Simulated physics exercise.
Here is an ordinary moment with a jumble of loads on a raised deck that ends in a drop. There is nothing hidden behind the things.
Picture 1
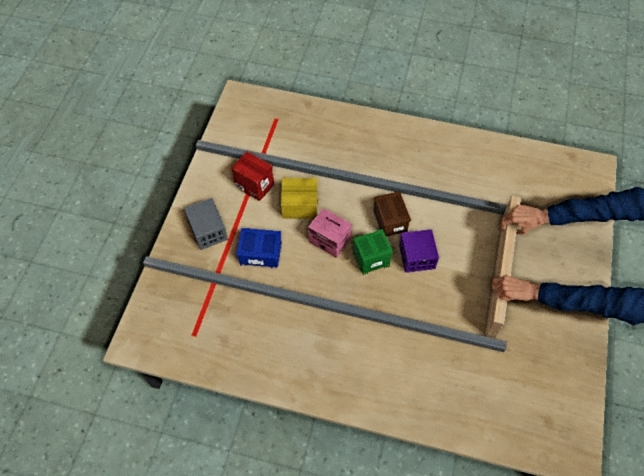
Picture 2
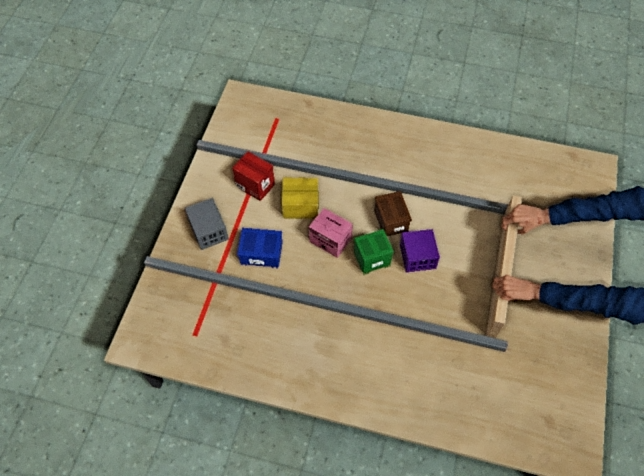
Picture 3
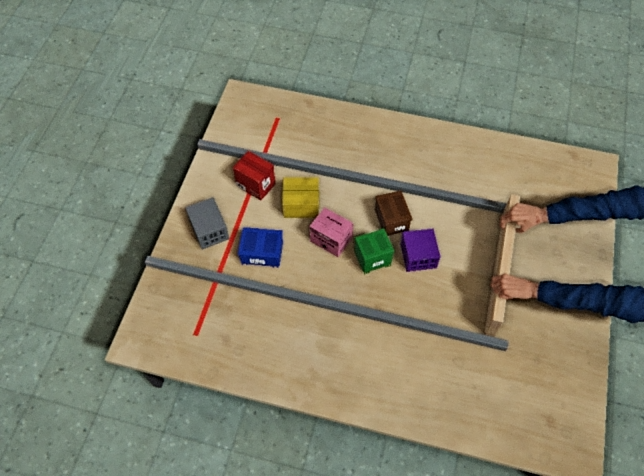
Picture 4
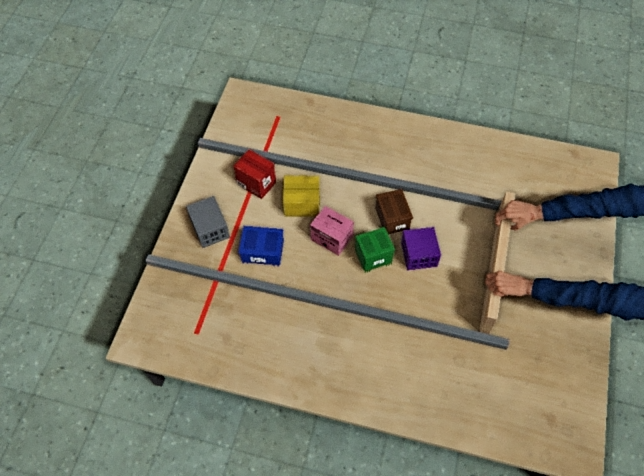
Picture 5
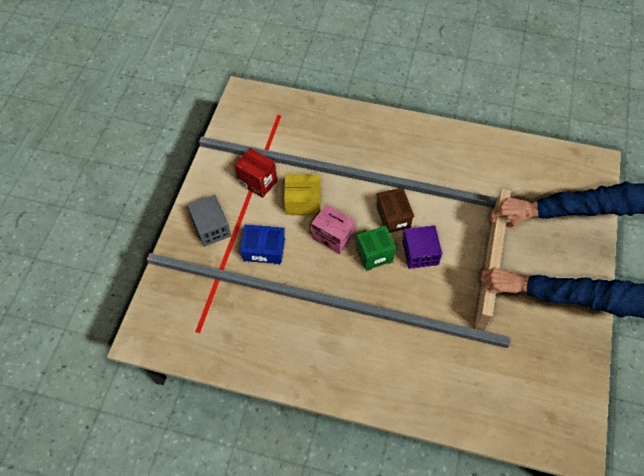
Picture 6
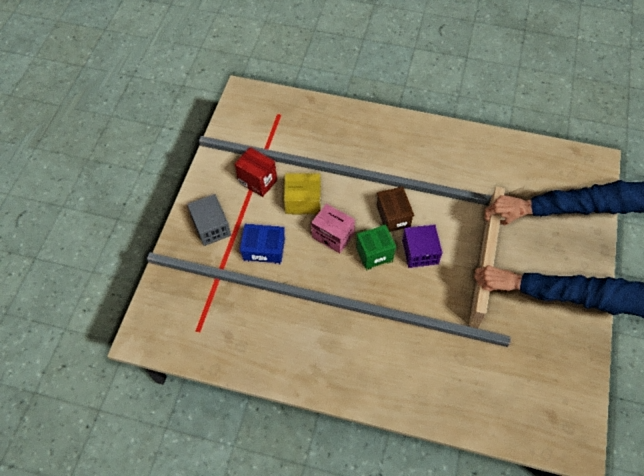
On a wooden tabletop above a tiled floor, two hands slide a wooden bar slightly left between two grey rails, while eight coloured boxes lie still ahead of it, the red one over a thin red line.
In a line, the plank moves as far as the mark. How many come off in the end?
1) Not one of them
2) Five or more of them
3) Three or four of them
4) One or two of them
The answer is 4.
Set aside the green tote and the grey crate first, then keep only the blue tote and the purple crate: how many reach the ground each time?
Going first to second: 1 and 1.
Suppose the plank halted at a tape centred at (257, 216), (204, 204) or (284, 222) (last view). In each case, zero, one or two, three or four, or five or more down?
Going through the places as listed, I'd say none, then at least five, then none.
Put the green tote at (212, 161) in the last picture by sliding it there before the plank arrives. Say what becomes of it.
Result: The green tote ends up off.
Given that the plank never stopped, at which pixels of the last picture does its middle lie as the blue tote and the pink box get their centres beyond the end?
The blue tote puts it at (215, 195), the pink box at (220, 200).
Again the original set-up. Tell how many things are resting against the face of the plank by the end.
My count gives 3.
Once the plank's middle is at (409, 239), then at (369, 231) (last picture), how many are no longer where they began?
Answer - first 3, then 4.
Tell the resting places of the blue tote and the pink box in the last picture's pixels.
Around (180, 234), then around (197, 194).
Soon after, none off yet; grey crate at rest near (209, 220); red parcel at rest near (256, 172); blue tote at rest near (263, 244).
Then, none off yet; grey crate at rest near (209, 220); red parcel at rest near (256, 172); blue tote moved a little near (256, 244).
Further on, none off yet; grey crate moved a little near (200, 217); red parcel moved about its own width near (219, 164); blue tote moved about its own width near (220, 244).
At rest, the number that fall off is one or two; fallen, red parcel and grey crate.
